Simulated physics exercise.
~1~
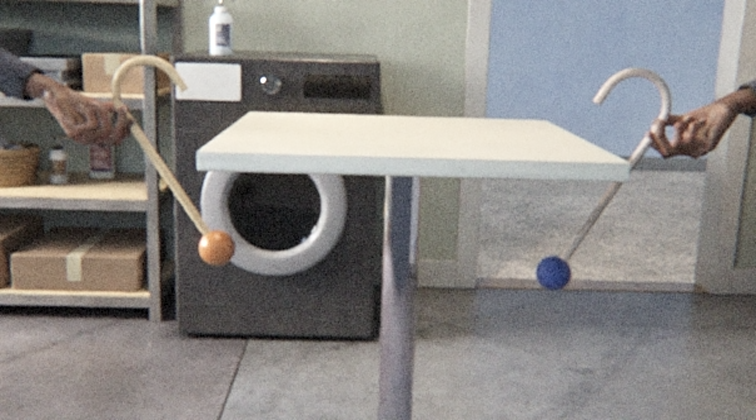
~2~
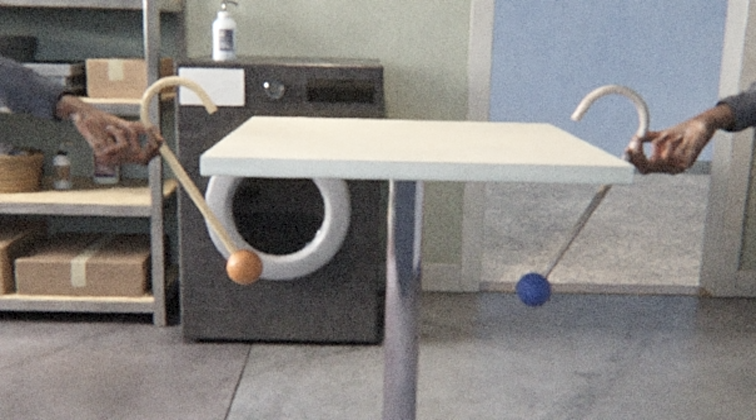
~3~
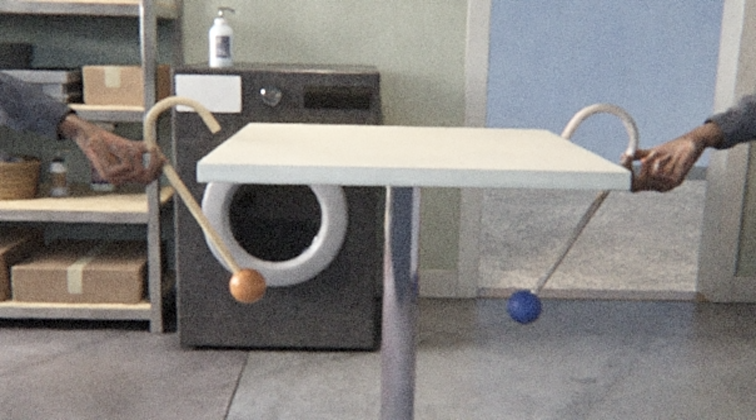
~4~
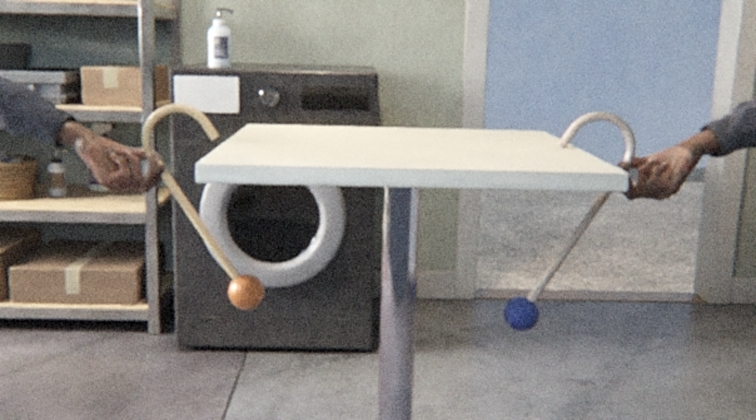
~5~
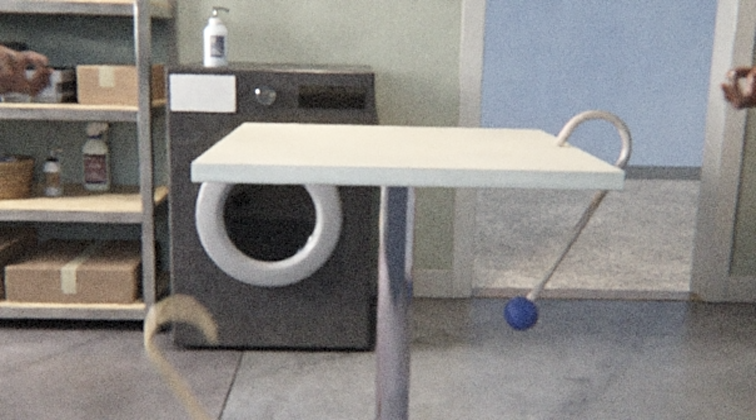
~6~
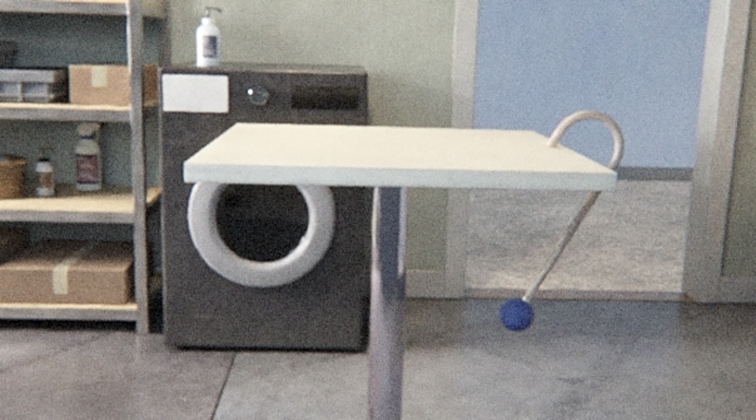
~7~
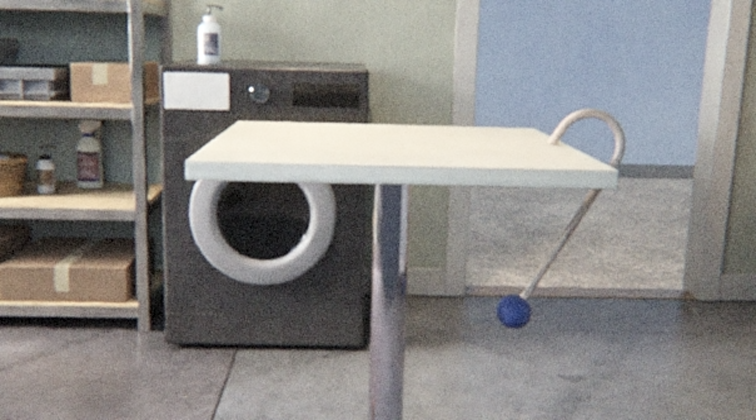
A pale table on a single metal post stands in a utility room, seen from the front by a slightly swaying camera, with shelves and a dark washing machine behind it on the left and a doorway on the right. Two hands hold hooked sticks, one tipped with an orange ball at the left edge, the other with a blue ball at the right. The hands lower both sticks and bring them inward to the table's edges. Then they let go and draw back. The orange-tipped one drops out of view, while the blue-tipped one stays hanging from the right edge.
